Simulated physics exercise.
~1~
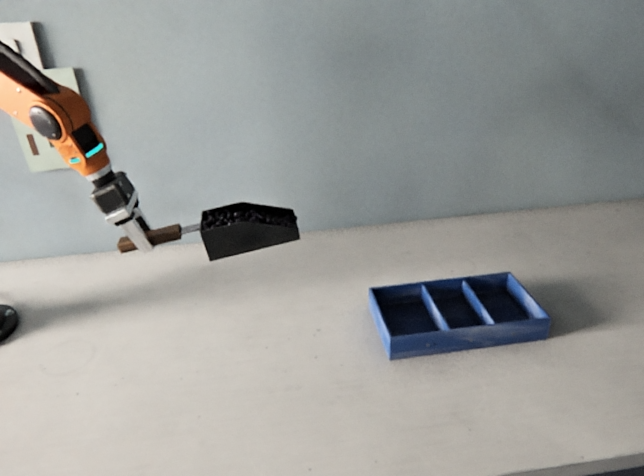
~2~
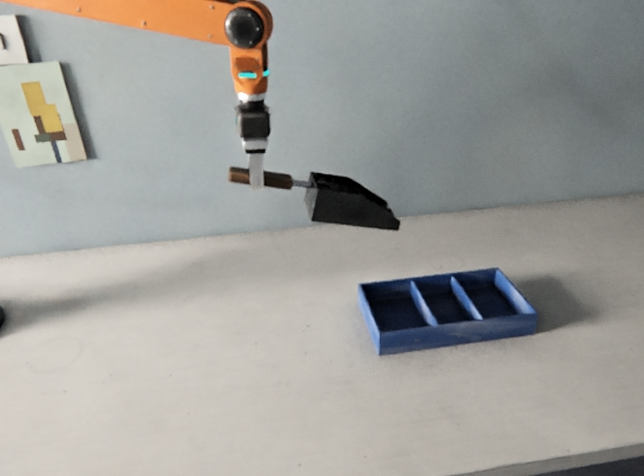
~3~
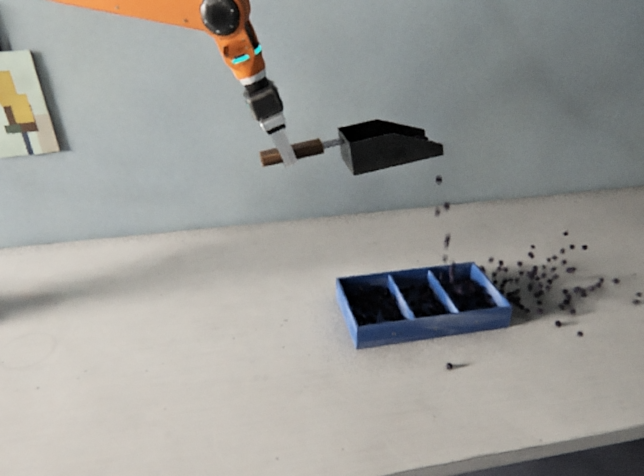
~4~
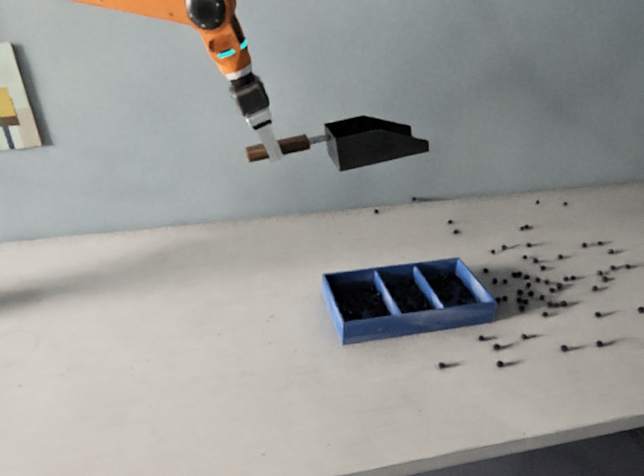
Orange robot arm moving a black scoop right and tipping dark beads into a blue divided box, many scattering across the table.
